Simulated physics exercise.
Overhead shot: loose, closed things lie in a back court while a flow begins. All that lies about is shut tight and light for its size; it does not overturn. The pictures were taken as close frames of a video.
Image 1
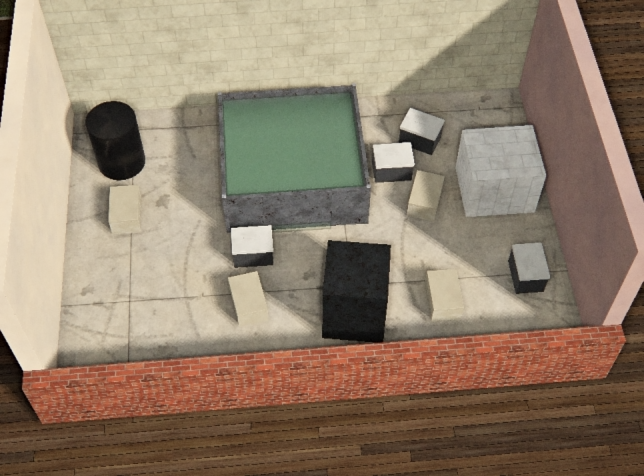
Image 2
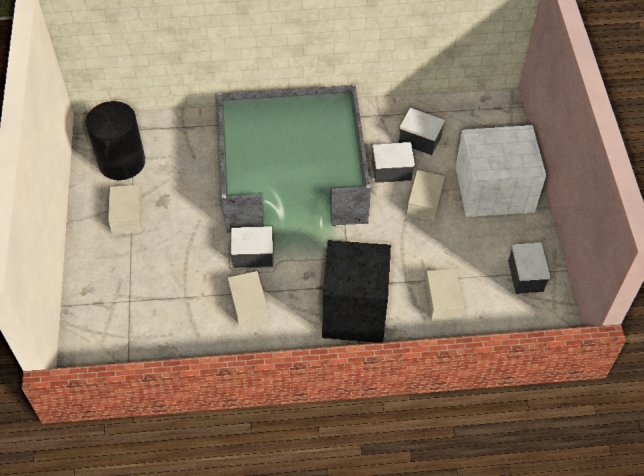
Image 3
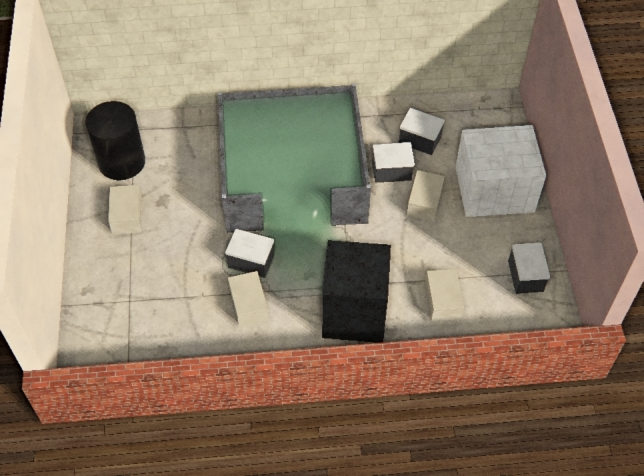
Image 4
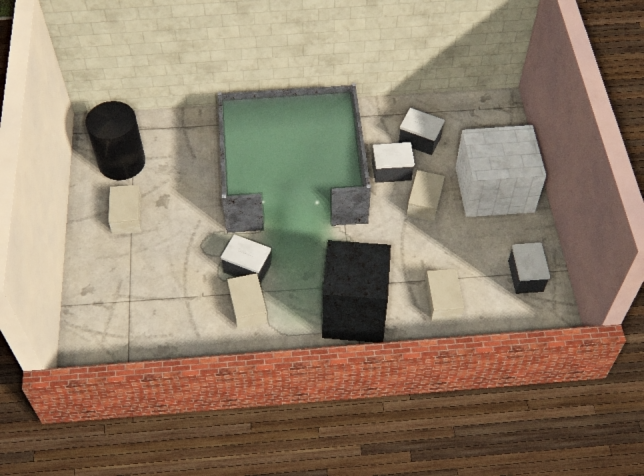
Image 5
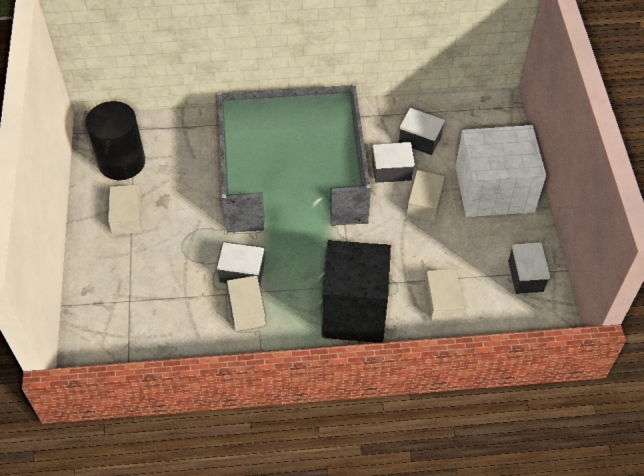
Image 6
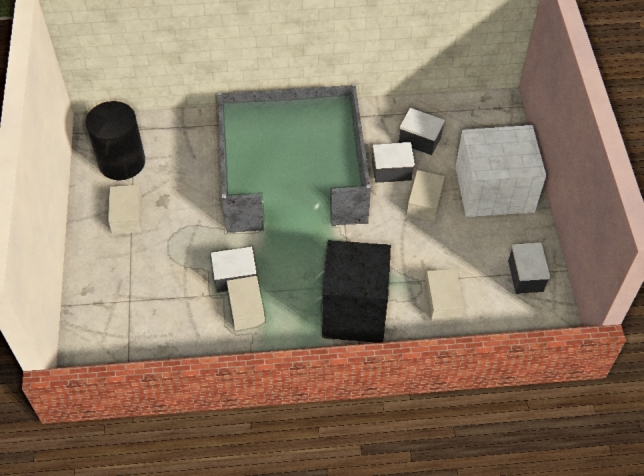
At the start, green water sits inside a stone-walled basin among scattered boxes and a dark cylinder in a walled court. An opening appears in the basin's front wall and water spreads forward across the floor, then a white-topped box turns and shifts slightly down and left, beside a beige block.
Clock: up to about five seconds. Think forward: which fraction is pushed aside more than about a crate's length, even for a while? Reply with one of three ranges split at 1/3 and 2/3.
1/3 to 2/3.
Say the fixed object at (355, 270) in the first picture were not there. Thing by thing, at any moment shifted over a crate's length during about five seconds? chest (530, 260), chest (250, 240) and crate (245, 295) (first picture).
One by one: Cleared the mark; cleared the mark; cleared the mark.
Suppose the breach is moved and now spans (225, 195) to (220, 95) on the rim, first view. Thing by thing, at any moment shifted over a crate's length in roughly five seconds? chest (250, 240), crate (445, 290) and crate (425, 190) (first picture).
In the order asked: Never gets that far, then never gets that far, then never gets that far.
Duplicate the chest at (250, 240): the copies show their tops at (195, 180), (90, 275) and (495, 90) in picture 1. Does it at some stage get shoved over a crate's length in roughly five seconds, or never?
In order: Hardly budges, shoved clear, then hardly budges.
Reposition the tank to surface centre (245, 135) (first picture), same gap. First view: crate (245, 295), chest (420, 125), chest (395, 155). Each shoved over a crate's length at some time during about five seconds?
First displaced far, then never went far, then never went far.
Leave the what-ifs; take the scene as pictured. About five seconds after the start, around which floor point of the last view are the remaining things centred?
Near (341, 212).
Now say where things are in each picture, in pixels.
A chest at (252, 239), on the bottom; a crate at (247, 293), on the bottom; 0 of 8 have shifted, in the first picture.
A chest at (252, 239) rests on the ground; a crate at (247, 293) rests on the ground; 0 of 8 have shifted, in the second picture.
A chest at (249, 246) rests on the ground, close to its start; a crate at (247, 293), on the bottom; 1 of 8 have shifted, in the third picture.
A chest at (246, 253), on the bottom, close to its start; a crate at (246, 295) rests on the ground, close to its start; 1 of 8 have shifted, in the fourth picture.
A chest at (240, 258), on the bottom, a stride from its start; a crate at (245, 297) rests on the ground, close to its start; 2 of 8 have shifted, in the fifth picture.
A chest at (233, 262) rests on the ground, a stride from its start; a crate at (245, 297), on the bottom, close to its start; 2 of 8 have shifted, in the sixth picture.
A moment on, 1 of 8 are well off their spots; 0 afloat.
Next, 3 of 8 are well off their spots; 0 afloat.
Later, 3 of 8 are well off their spots; 3 afloat.
In the end, 5 of 8 are well off their spots, and 5 have been at some point; 2 afloat.
